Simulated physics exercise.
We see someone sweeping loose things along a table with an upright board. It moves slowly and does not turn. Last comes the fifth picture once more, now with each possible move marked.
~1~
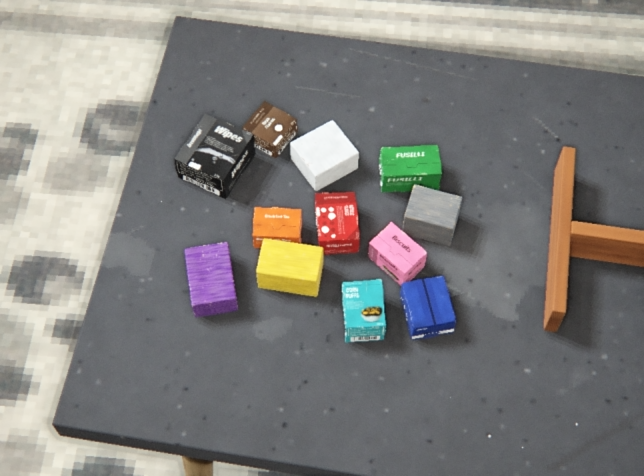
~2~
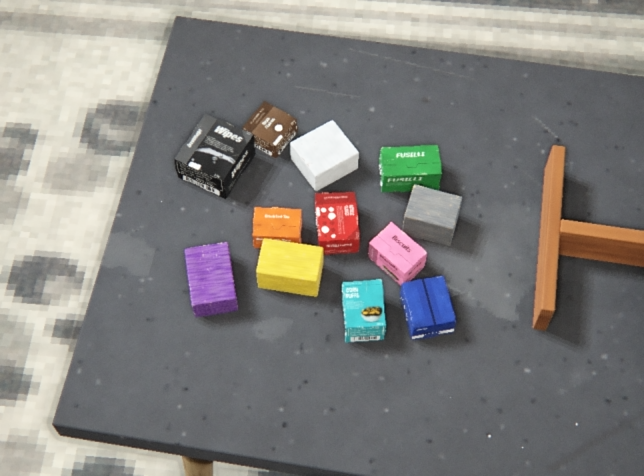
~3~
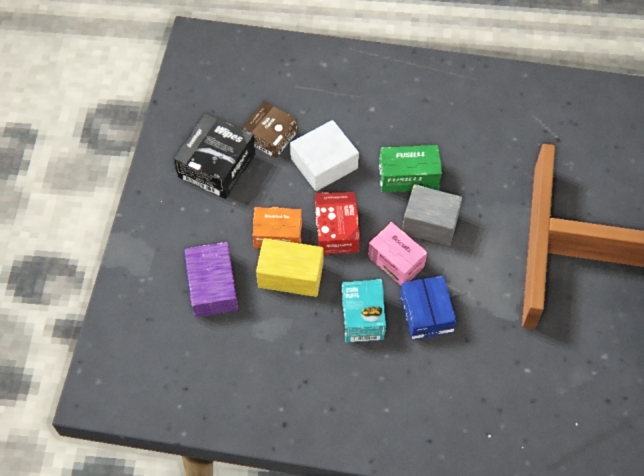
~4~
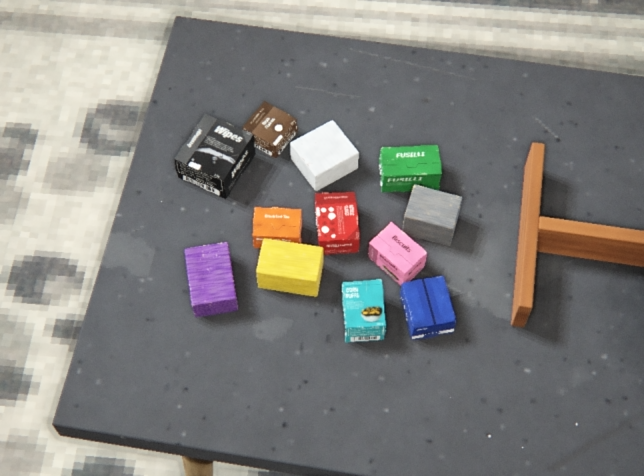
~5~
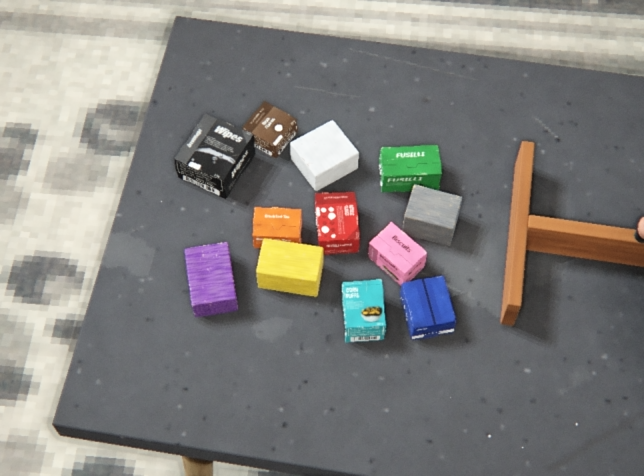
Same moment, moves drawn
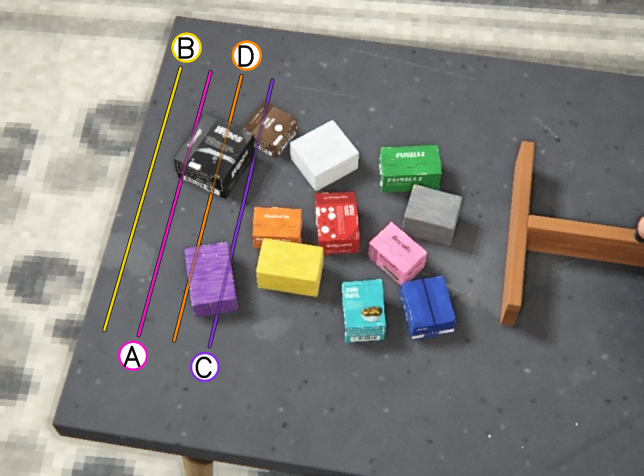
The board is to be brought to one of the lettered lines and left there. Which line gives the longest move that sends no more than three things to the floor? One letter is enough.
Up to line D.
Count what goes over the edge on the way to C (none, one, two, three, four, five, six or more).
In all, one.
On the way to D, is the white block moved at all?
Yes.
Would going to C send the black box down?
By then, yes.
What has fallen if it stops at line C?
It is the black box.
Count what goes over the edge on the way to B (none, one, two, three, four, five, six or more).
In all, six or more.
On the marked copy, A at (177, 194); B at (145, 190); C at (243, 204); D at (210, 199).
Taking D. A third of the way, board (408, 203); turquoise packet (325, 313); blue box (365, 304).
Two thirds of the way, board (297, 188); black box (145, 157); orange packet (174, 215).
When it is over, board (212, 176); black box over the edge; orange packet over the edge; two fallen.
As for the rest, A drops four; B drops seven; C is within the limit but short.
